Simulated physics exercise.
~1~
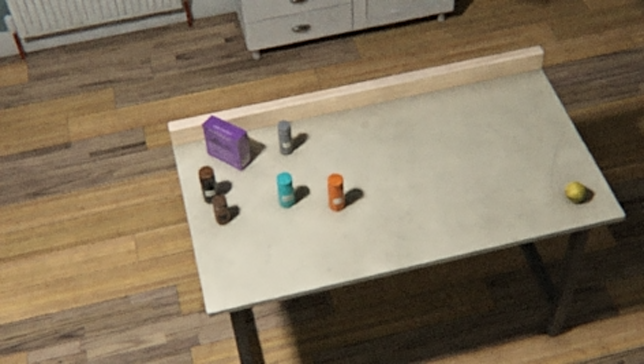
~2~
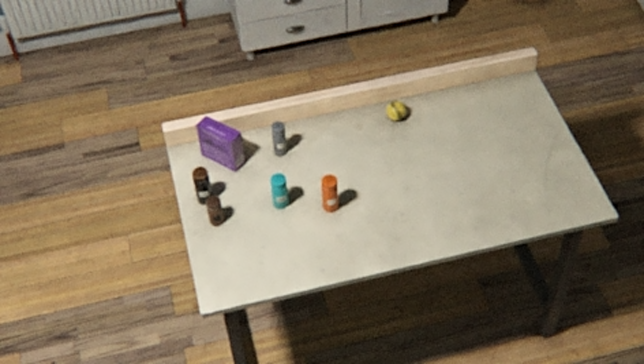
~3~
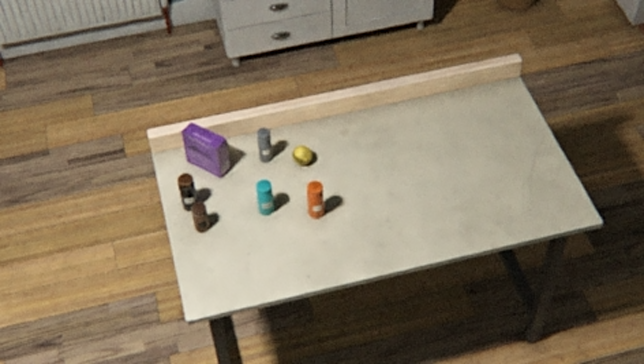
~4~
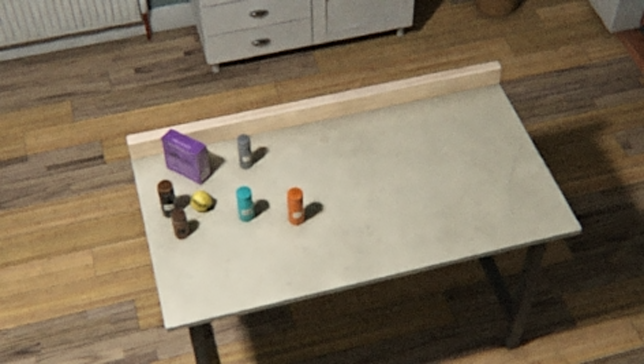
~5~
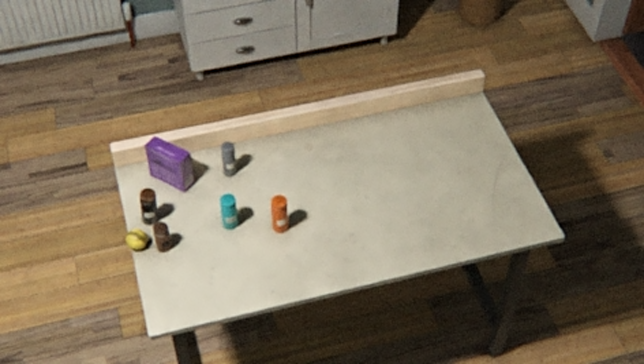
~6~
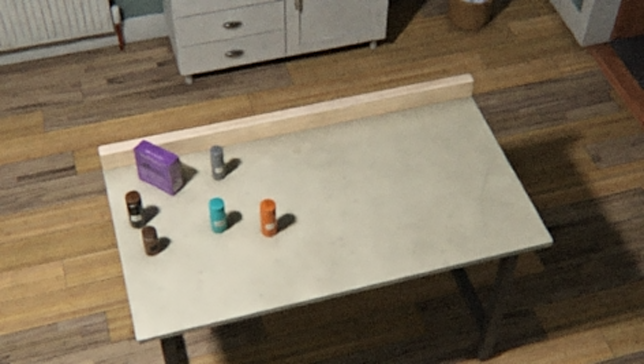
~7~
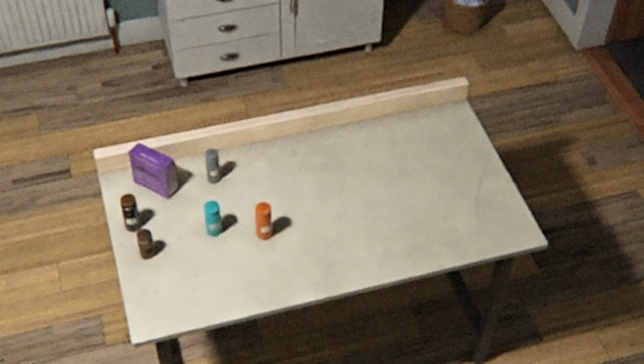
In this clip, a yellow ball rolls across a table to the rail along its far side, rebounds toward the near left, passes between the grey and turquoise shakers and reaches the left edge, then disappears from view, leaving the purple packet and five shakers standing.
